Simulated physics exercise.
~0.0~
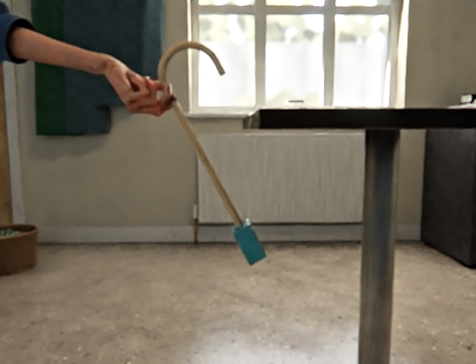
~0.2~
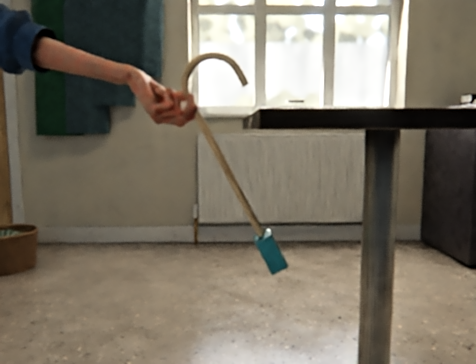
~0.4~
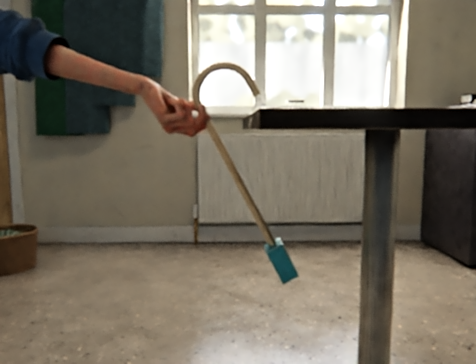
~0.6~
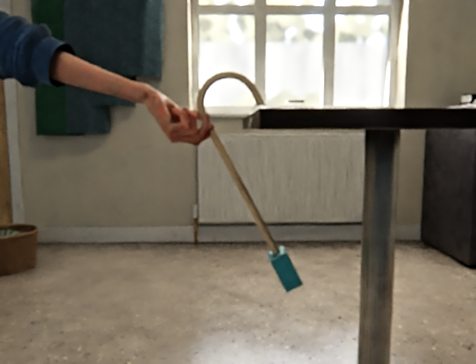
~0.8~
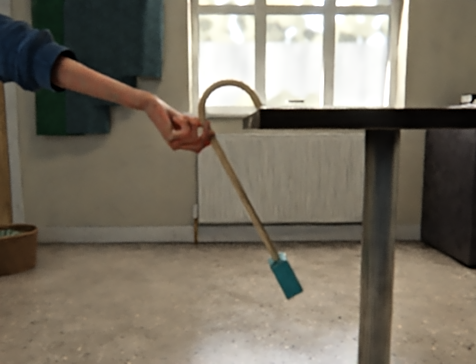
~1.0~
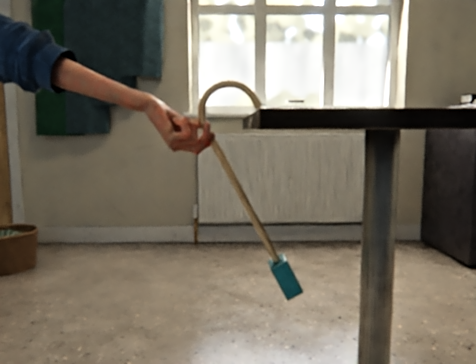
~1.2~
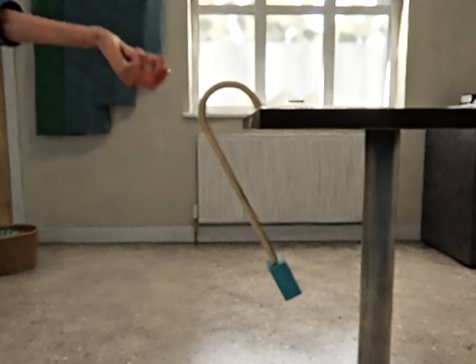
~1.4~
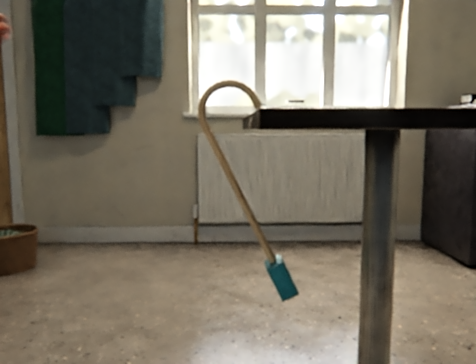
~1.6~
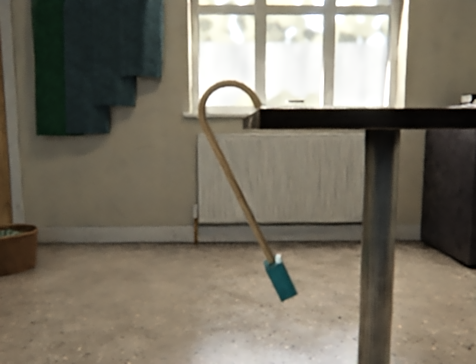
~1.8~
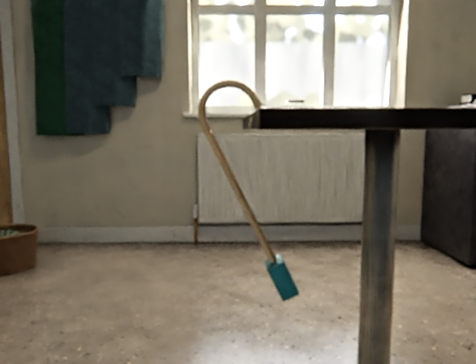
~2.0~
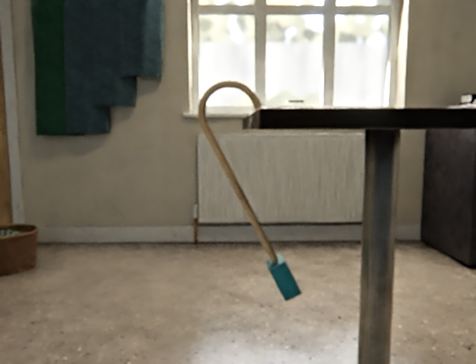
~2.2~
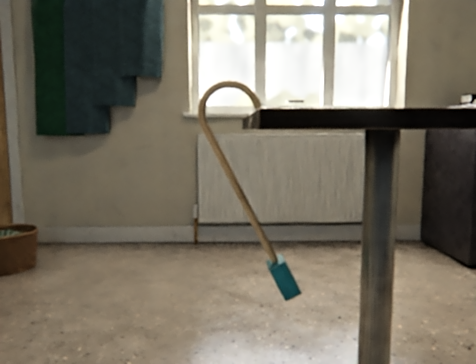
A hand hooks a cane with a turquoise brush at its lower end over a table edge, lets go, and it stays hanging.
